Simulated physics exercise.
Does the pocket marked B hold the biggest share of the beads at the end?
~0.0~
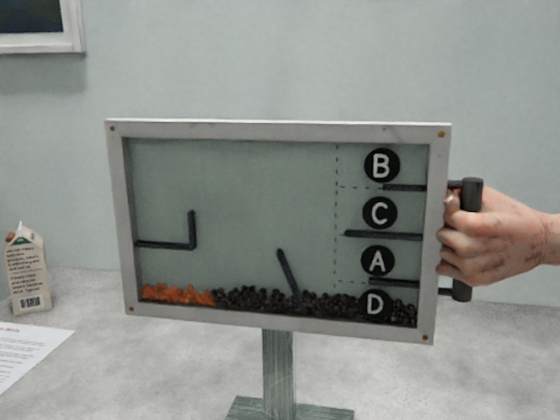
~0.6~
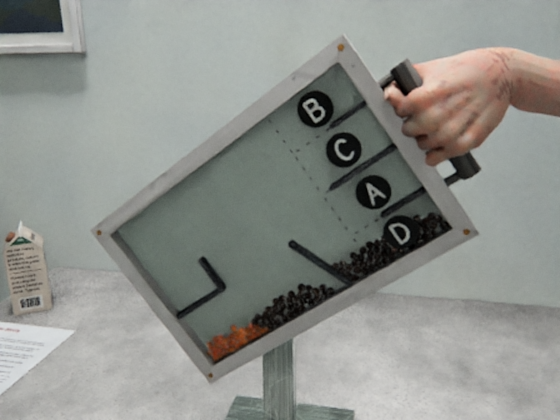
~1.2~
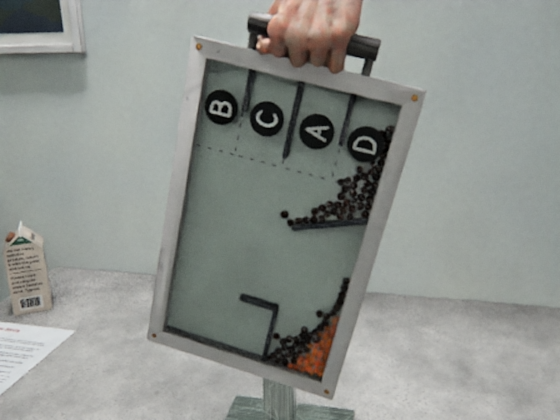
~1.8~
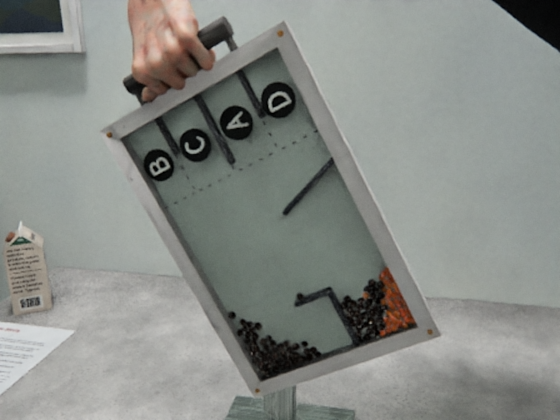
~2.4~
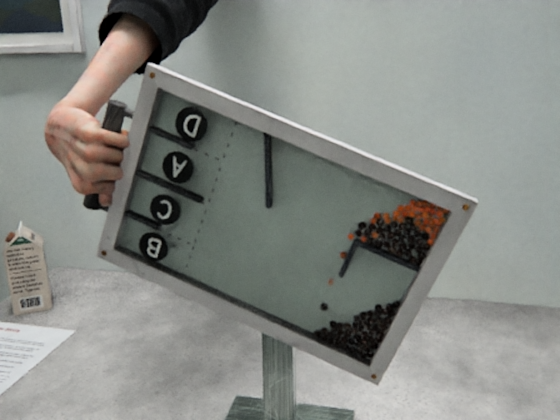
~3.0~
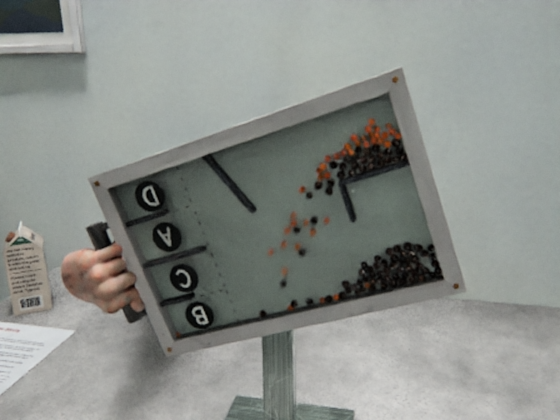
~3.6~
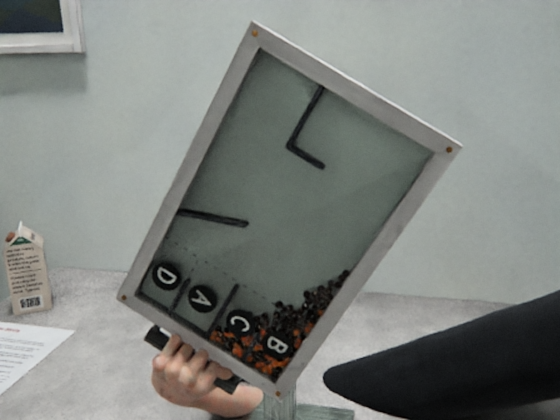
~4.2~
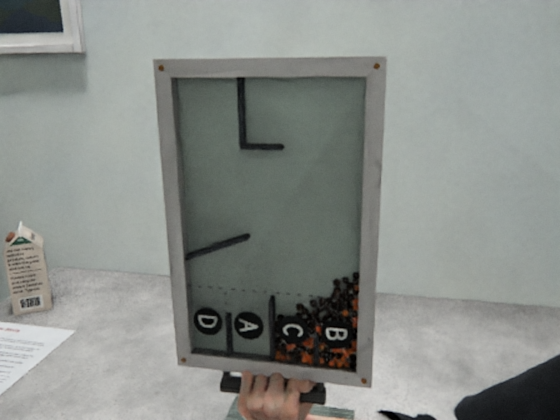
Yes, the biggest share of the beads ends up in pocket B, with many of the others beside it in C.
